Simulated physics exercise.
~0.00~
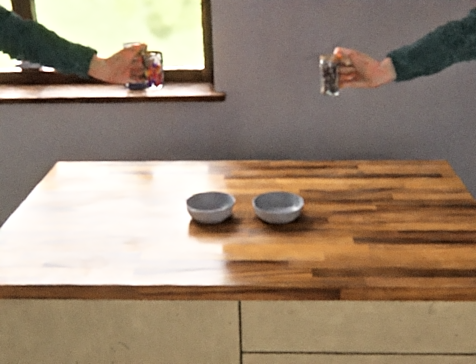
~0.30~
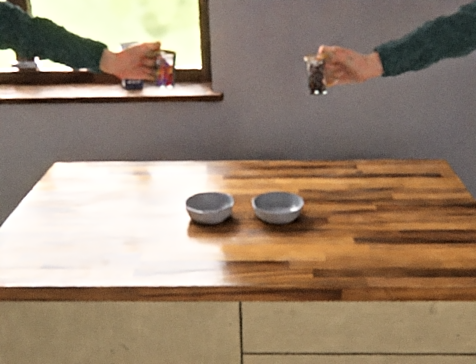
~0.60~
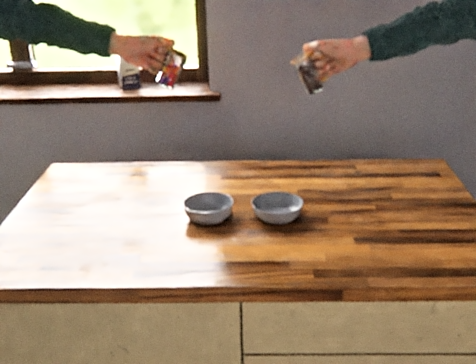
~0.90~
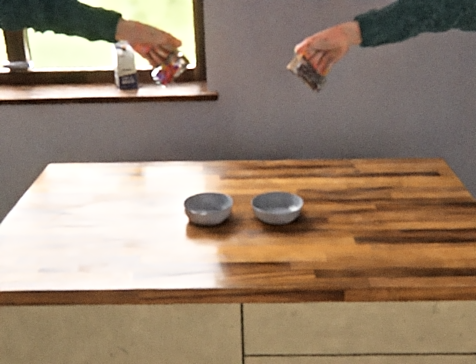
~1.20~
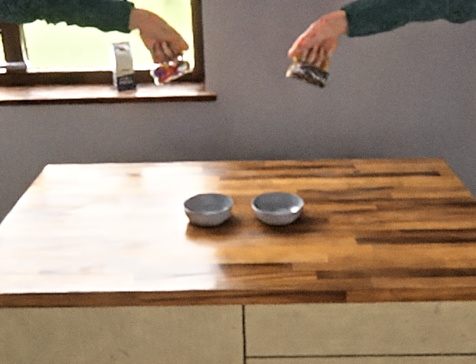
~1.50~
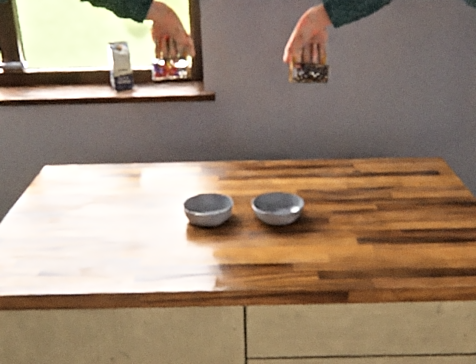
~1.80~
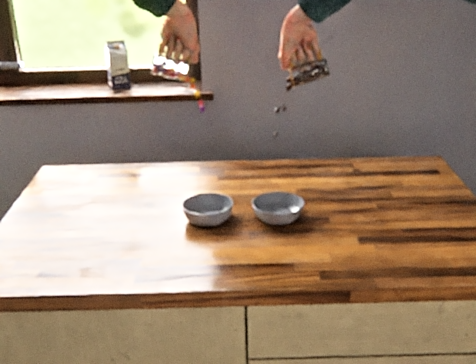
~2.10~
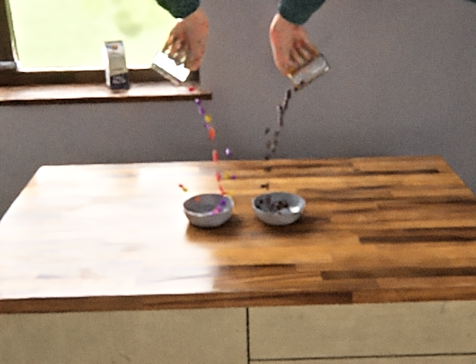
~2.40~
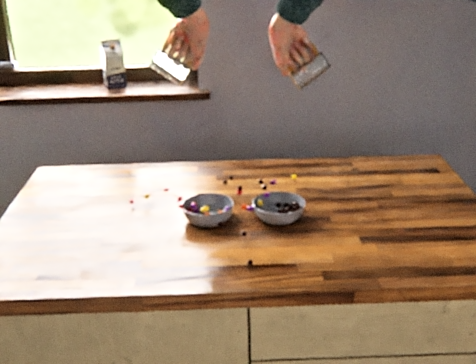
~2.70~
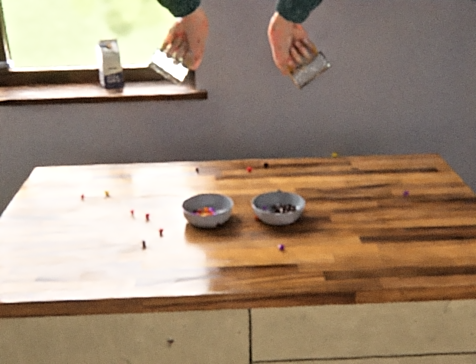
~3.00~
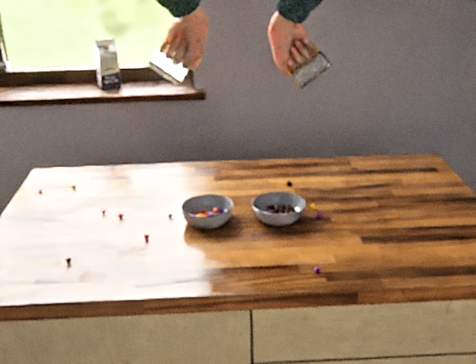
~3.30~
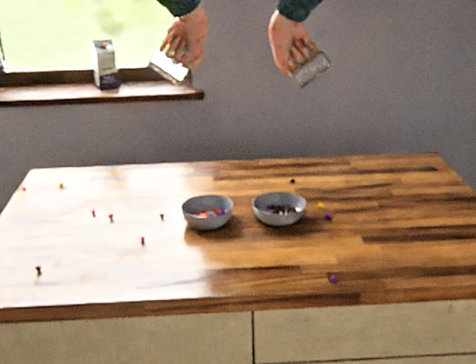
Two hands in green sleeves hold cups of small pieces above two shallow grey bowls on a wooden counter, then tip them over, pouring colourful pieces left and dark ones right. Many land in the bowls, while others bounce out and end scattered across the countertop around both.
